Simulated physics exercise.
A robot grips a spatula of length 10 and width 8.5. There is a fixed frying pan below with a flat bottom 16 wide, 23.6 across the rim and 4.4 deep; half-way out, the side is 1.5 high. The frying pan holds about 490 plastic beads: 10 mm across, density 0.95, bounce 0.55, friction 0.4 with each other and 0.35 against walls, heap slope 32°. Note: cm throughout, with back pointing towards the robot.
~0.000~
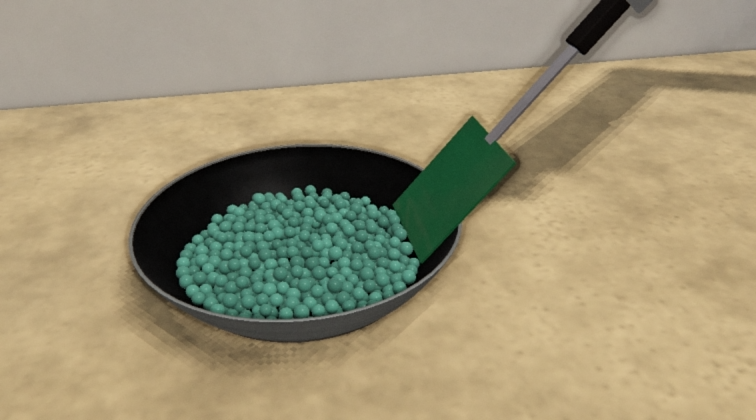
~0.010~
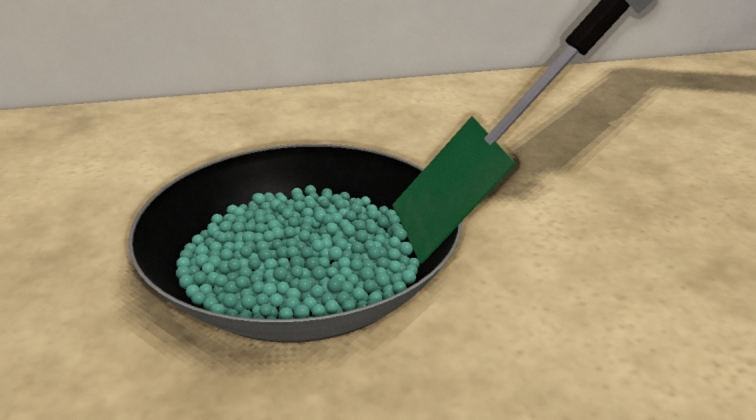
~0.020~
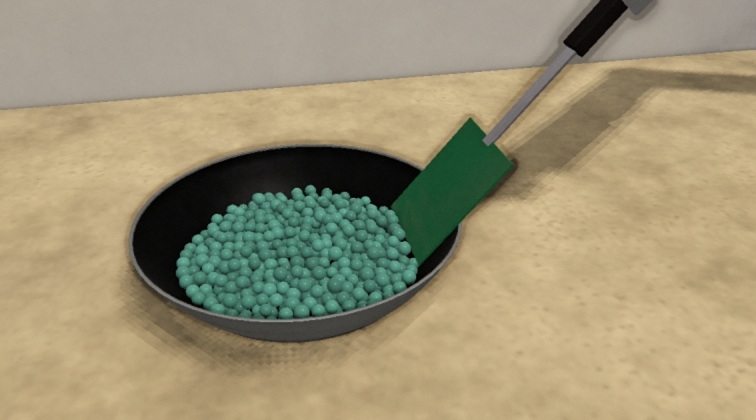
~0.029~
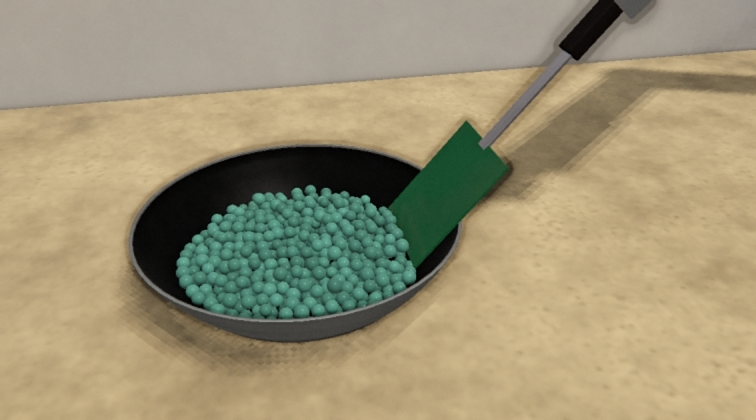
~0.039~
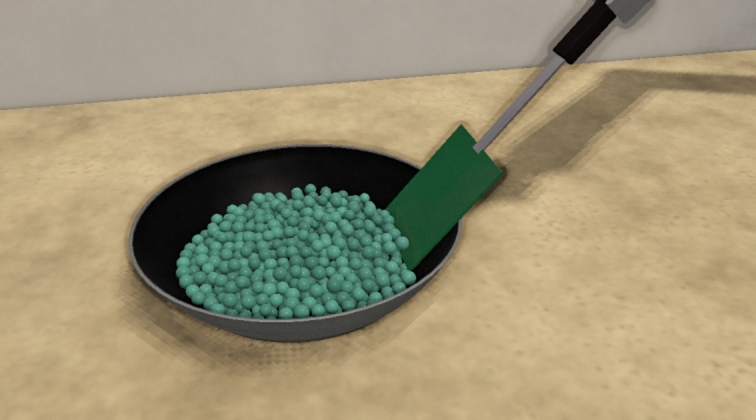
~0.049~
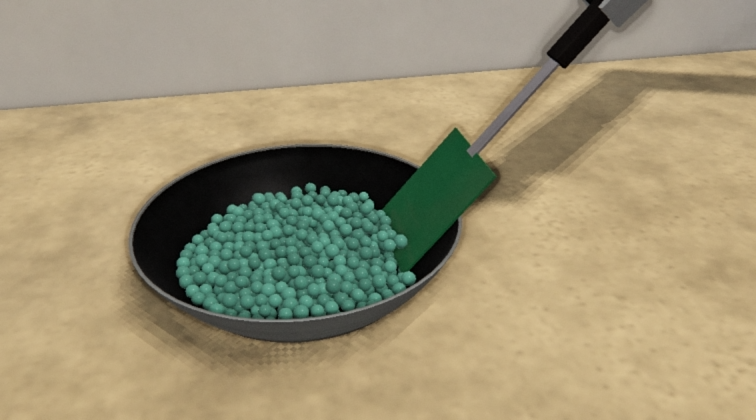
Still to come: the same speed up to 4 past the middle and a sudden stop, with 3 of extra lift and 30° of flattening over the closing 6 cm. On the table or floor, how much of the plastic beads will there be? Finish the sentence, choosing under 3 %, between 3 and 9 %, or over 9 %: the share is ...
The share is under 3 %.
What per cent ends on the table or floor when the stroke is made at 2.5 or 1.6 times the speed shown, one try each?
I'd say near 10 and then near 0 per cent.
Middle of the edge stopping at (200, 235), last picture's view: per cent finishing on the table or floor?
Around 0 percent.
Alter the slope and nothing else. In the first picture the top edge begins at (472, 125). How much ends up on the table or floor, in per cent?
Around 0 percent ends up on the table or floor.
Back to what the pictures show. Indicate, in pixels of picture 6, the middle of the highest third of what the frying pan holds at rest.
It is centred near (225, 245) in the last view.
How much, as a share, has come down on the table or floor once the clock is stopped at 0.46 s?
That would be near 0 per cent, give or take.
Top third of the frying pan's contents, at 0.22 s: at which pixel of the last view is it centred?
It is centred at roughly (269, 240).
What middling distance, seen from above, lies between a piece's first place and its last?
Roughly 2 centimetres.
By 0.13 s, sloping 49°, highest piece 9 above the table; 492 in the frying pan, 2 on the blade or in flight.
By 0.22 s, sloping 34°, highest piece 12 above the table; 492 in the frying pan, 2 on the blade or in flight.
By 0.46 s, sloping 19°, highest piece 4 above the table; 492 in the frying pan, 1 on the table or floor, 1 on the blade or in flight.
By 1.51 s, sloping 19°, highest piece 4 above the table; 492 in the frying pan, 2 on the table or floor.
Final count, 492 in the frying pan, 2 on the table or floor. That is 0 % on the table or floor.
